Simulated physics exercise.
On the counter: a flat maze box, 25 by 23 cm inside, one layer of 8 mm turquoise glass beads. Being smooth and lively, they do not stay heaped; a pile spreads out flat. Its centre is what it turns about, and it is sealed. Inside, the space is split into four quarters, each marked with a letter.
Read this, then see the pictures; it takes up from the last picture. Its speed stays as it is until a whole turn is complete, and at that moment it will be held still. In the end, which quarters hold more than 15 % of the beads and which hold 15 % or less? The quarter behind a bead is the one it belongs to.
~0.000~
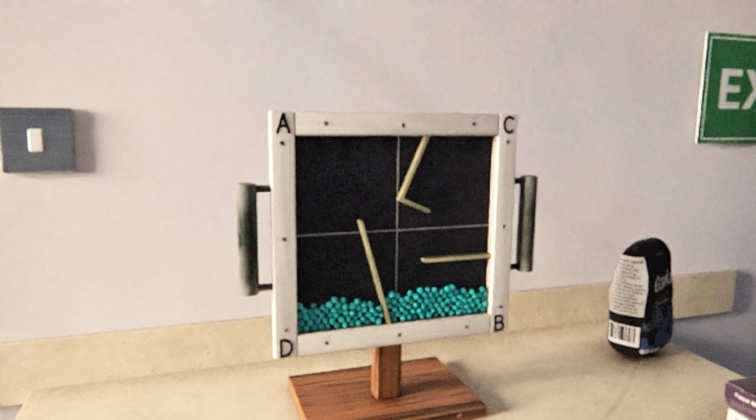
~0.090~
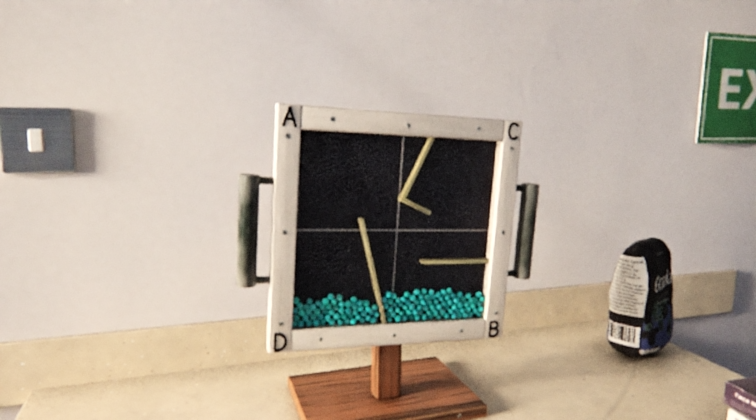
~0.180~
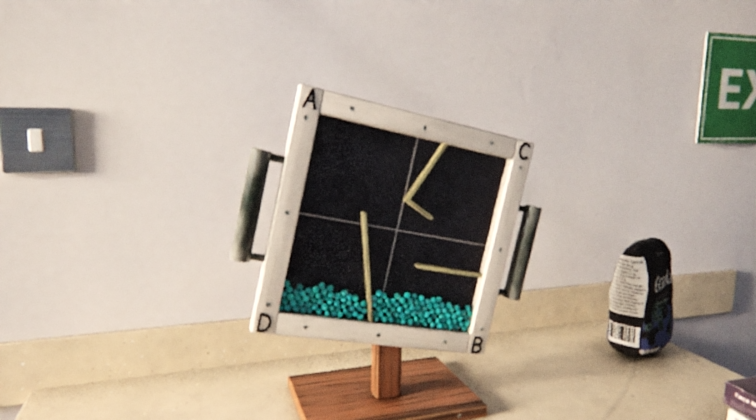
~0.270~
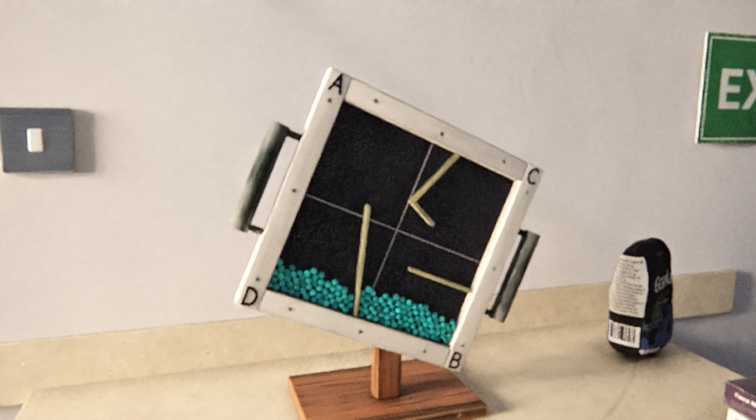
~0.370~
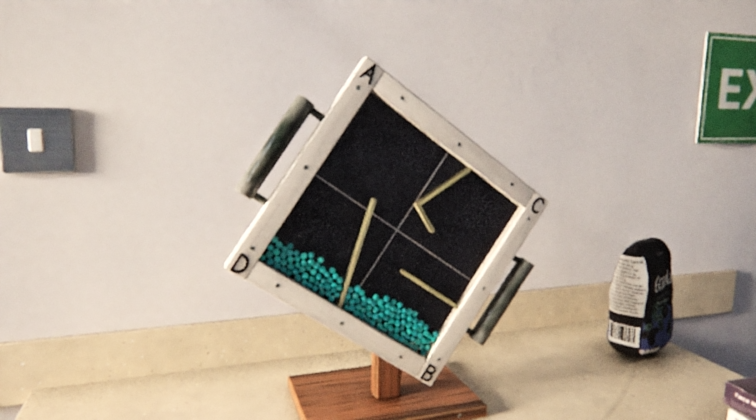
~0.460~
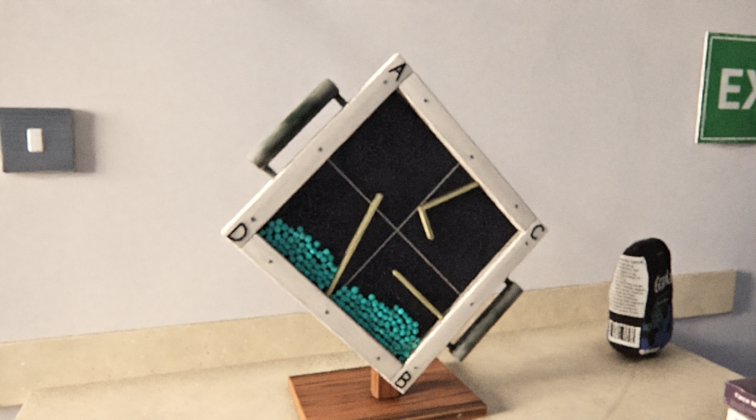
A 15 % or less, B 15 % or less, C 15 % or less, D more than 15 %.
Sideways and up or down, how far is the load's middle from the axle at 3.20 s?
Roughly 8 cm to the left of the axle and 7 cm below it.
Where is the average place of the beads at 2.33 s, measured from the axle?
Some 6 cm left, 9 cm below.
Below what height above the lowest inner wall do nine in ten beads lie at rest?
Estimate: 8 cm or so.
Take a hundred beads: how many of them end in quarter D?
I'd say close to 100 per cent of the load.
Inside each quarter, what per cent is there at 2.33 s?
Quarter A: 90; quarter B: 0; quarter C: 5; quarter D: 5.
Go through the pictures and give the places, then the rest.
In the first picture, level, about 140 beads; beads centred (399, 308); top one (427, 290); A (283, 123), B (499, 323), C (509, 125), D (287, 348).
In the second picture, turned 3° clockwise; beads centred (395, 308); top one (331, 297).
In the third picture, turned 12° clockwise; beads centred (383, 308); top one (286, 284).
In the fourth picture, turned 23° clockwise; beads centred (370, 305); top one (279, 262).
In the fifth picture, turned 35° clockwise; beads centred (358, 300); top one (275, 240).
In the sixth picture, turned 45° clockwise; beads centred (351, 295); top one (279, 222); A (399, 70), B (404, 380), C (537, 232), D (239, 233); walls (326, 297) to (380, 196), (443, 319) to (396, 273), (480, 182) to (431, 237) (hooked).
By 1.39 s it has turned 155°, the beads' middle is 4 cm left of and level with the axle; by quarter, A 30 %, B 60 %, C 5 %, D 5 %.
By 3.20 s it has turned 360°, the beads' middle is 8 cm left of and 7 cm below the axle; by quarter, D 100 %.
In the end, by 3.9 s, A 0 %, B 0 %, C 0 %, D 100 %.
